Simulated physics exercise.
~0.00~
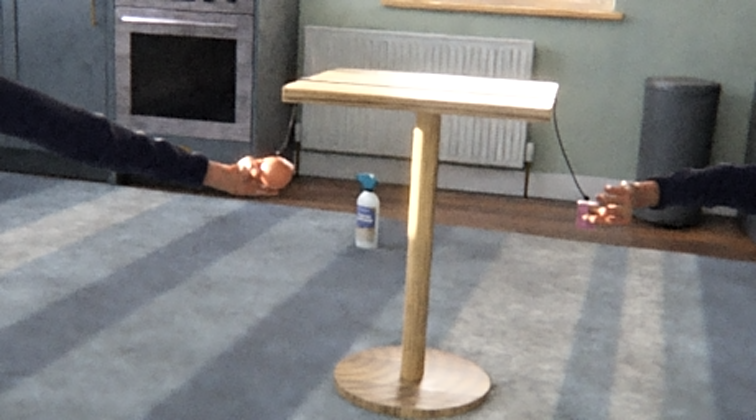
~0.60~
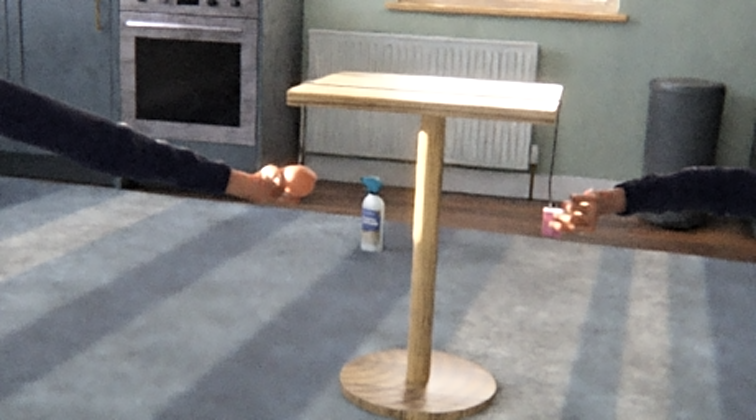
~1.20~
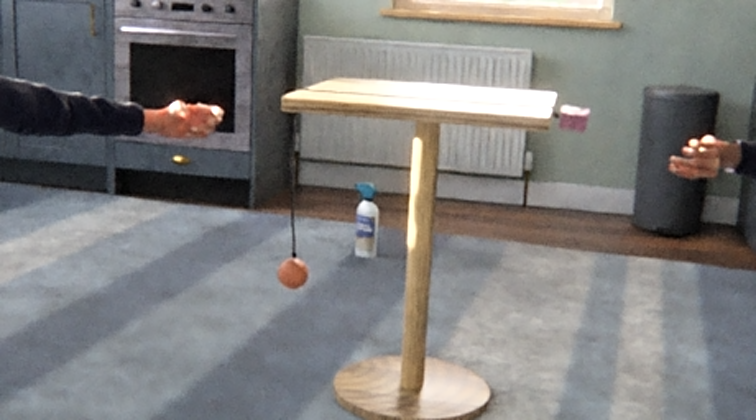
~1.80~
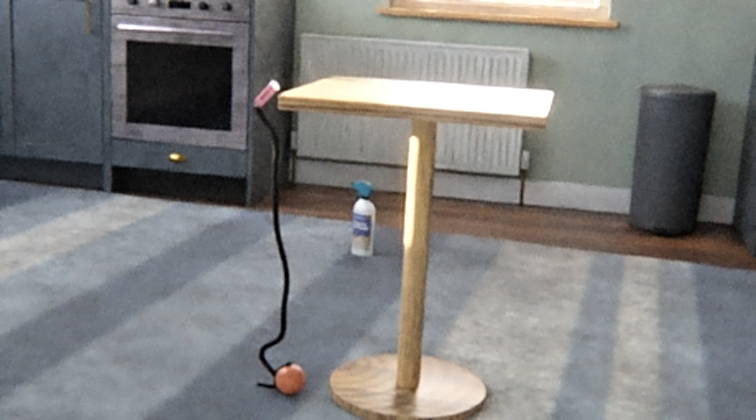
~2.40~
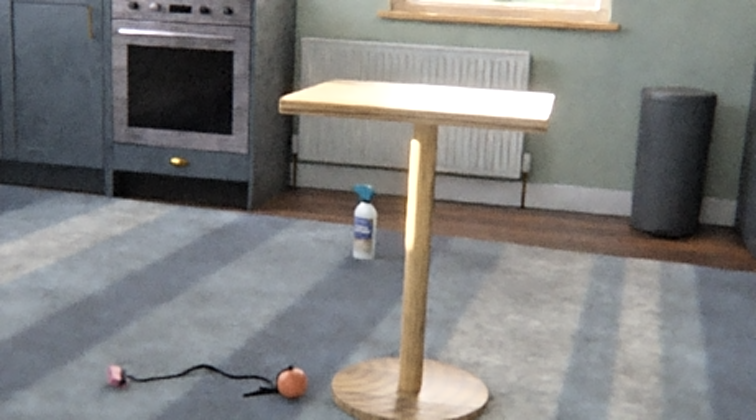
In a kitchen, two hands held an orange and a small pink box joined by a dark cord over a little wooden table, then let go; the orange dropped on the left, pulling the box up and across the top until both lay on the carpet.
